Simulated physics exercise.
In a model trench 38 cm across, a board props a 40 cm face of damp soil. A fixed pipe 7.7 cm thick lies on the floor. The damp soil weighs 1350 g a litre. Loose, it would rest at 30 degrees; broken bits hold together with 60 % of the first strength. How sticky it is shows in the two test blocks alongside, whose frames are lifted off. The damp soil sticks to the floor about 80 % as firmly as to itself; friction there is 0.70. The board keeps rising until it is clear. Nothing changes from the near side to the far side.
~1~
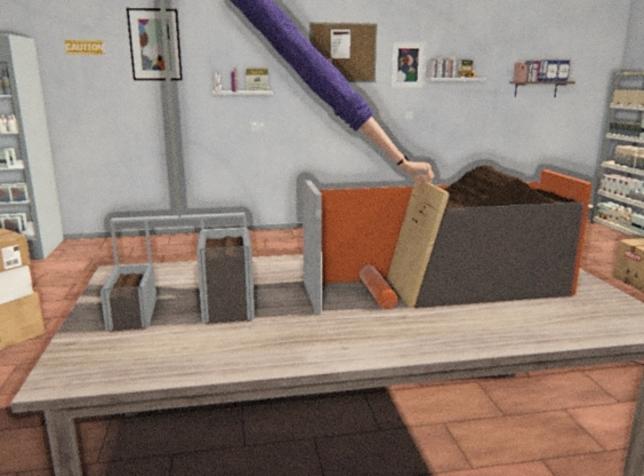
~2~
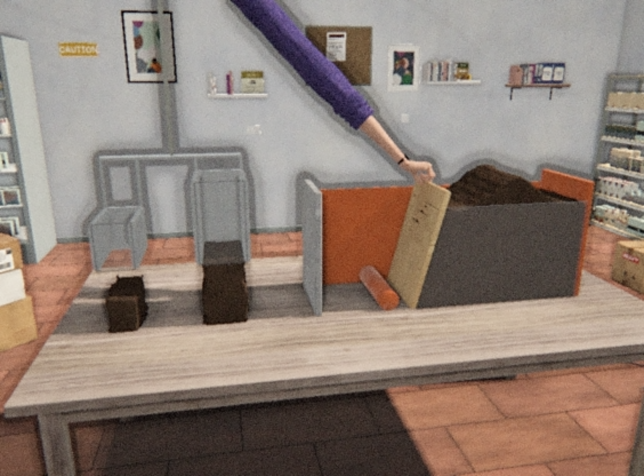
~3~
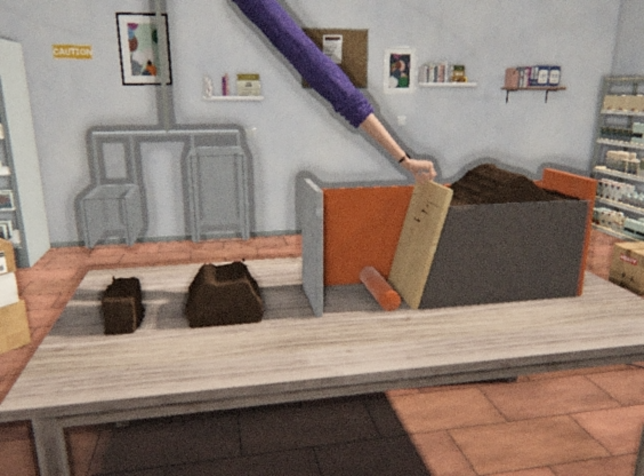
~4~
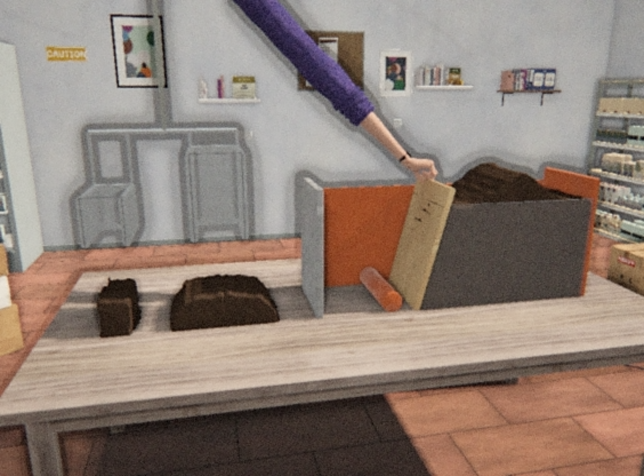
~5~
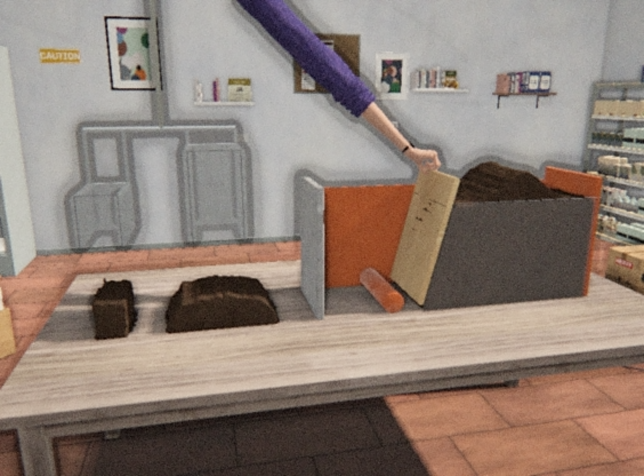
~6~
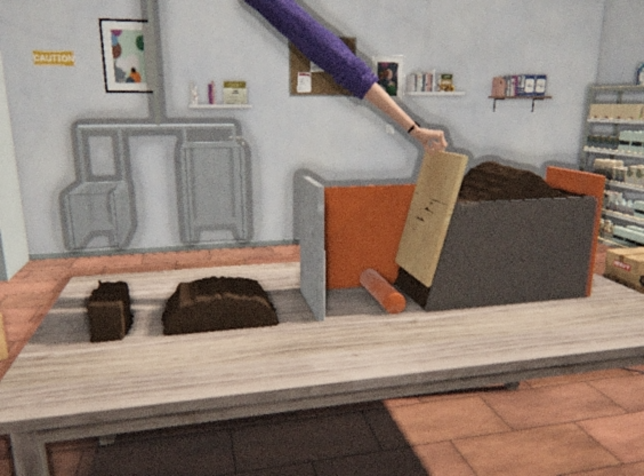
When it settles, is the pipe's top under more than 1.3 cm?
Its top is buried at the end.
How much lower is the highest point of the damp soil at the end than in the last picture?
About 7.5 cm.
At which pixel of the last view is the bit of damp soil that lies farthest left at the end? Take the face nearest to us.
Near (393, 294).
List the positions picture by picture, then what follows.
Top of the board at (445, 208), not yet moved; crest of the damp soil at (515, 181); block heights 13 cm, 27 cm (left to right), in the first picture.
Top of the board at (447, 207), not yet moved; crest of the damp soil at (517, 180); block heights 13 cm, 25 cm (left to right), in the second picture.
Top of the board at (449, 206), not yet moved; crest of the damp soil at (520, 178); block heights 13 cm, 17 cm (left to right), in the third picture.
Top of the board at (452, 205), not yet moved; crest of the damp soil at (522, 176); block heights 13 cm, 13 cm (left to right), in the fourth picture.
Top of the board at (456, 195), moved 3.1 cm; crest of the damp soil at (525, 175); block heights 13 cm, 13 cm (left to right), in the fifth picture.
Top of the board at (464, 174), moved 11 cm; crest of the damp soil at (527, 173); block heights 13 cm, 13 cm (left to right), in the sixth picture.
Last picture + 0.31 s, the face still stands and nothing lies on the pipe.
Last picture + 0.67 s, the face still stands and nothing lies on the pipe.
Last picture + 1.03 s, the fallen stuff reaches 27 % of the way across and 2.6 cm lies on the pipe.
Last picture + 1.39 s, the fallen stuff reaches 32 % of the way across and 6.7 cm lies on the pipe.
Last picture + 1.58 s, the fallen stuff reaches 32 % of the way across and 7.5 cm lies on the pipe.
